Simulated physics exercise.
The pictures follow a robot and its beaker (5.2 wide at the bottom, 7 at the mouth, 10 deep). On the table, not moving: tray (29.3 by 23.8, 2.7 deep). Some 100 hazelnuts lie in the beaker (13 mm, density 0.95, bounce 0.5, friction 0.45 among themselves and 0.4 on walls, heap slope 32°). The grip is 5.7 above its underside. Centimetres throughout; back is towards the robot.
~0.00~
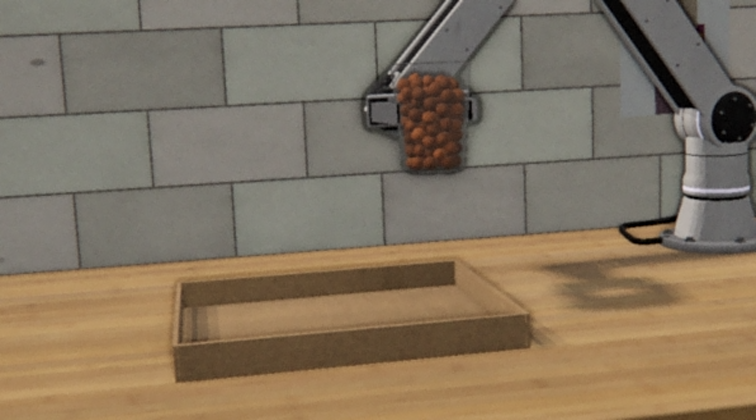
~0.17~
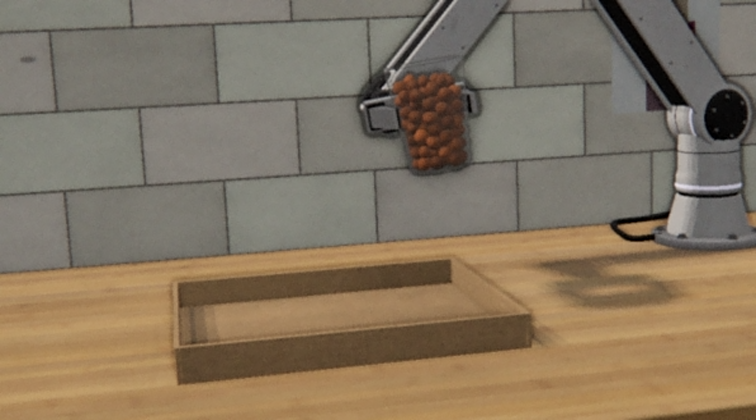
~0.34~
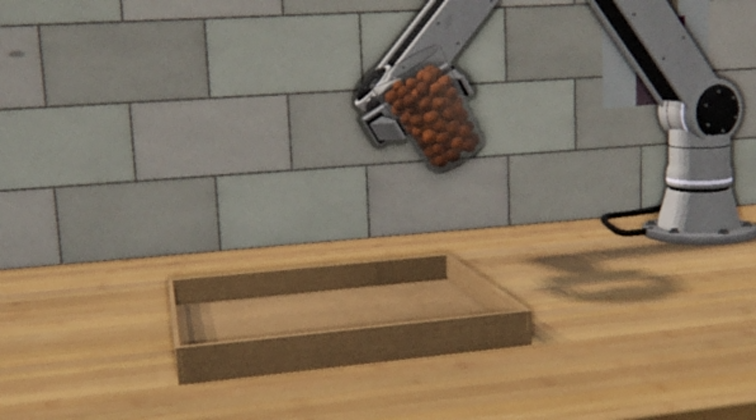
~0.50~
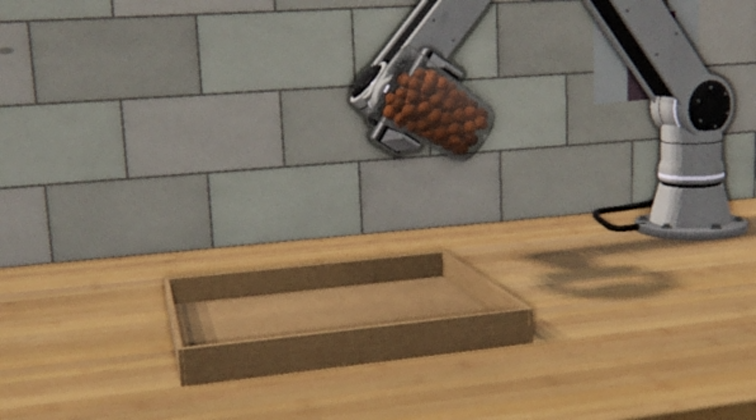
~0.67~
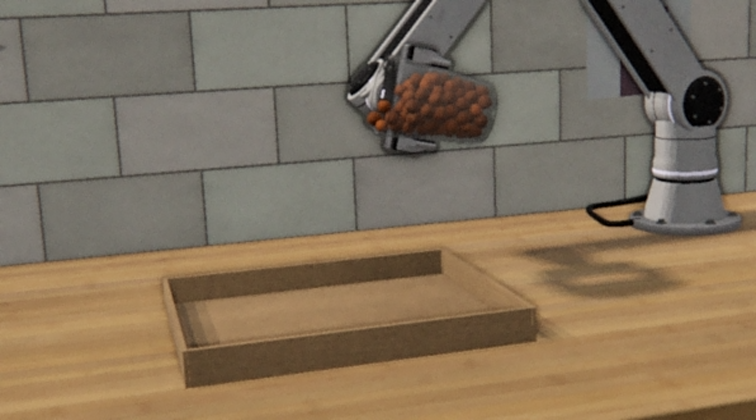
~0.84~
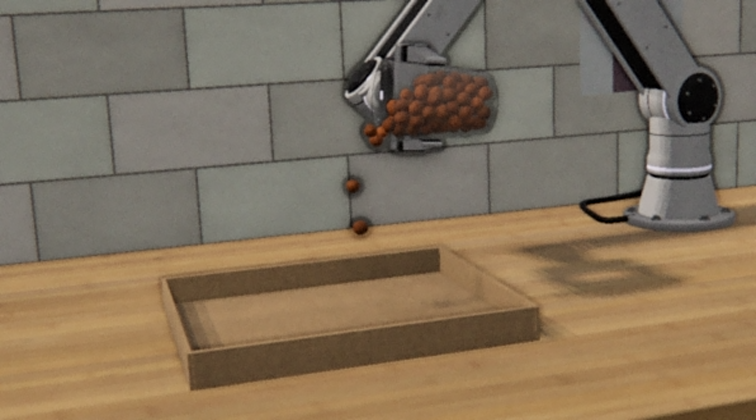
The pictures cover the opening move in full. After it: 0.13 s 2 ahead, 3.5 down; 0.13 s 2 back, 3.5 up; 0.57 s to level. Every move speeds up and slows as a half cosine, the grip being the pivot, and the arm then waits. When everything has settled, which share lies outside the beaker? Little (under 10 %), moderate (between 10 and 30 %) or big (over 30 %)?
Answer: Moderate; between 10 and 30 % of the hazelnuts finish outside the beaker.
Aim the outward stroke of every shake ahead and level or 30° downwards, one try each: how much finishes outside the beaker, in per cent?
Some 60 and 40 per cent.
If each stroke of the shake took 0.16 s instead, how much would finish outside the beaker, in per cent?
It would be near 20 per cent.
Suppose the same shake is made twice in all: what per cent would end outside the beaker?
It would be near 35 per cent.
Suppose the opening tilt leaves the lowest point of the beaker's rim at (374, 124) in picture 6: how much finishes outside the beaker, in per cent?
About 0 per cent.
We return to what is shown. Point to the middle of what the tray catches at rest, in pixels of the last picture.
Around (308, 313).
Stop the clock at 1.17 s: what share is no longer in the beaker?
Near 15 per cent so far.
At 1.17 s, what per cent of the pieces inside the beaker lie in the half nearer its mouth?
About 45 per cent.
By 1.17 s, tilted 82° forward, highest piece 21 above the table; 85 in the beaker, 11 in the tray, 7 in flight or on a rim.
By 1.50 s, tilted 17° forward, highest piece 23 above the table; 84 in the beaker, 19 in the tray.
By 1.87 s, level, highest piece 22 above the table; 84 in the beaker, 19 in the tray.
By 2.92 s, level, highest piece 22 above the table; 84 in the beaker, 19 in the tray.
Final count, 84 in the beaker, 19 in the tray. That is 18 % outside the beaker.
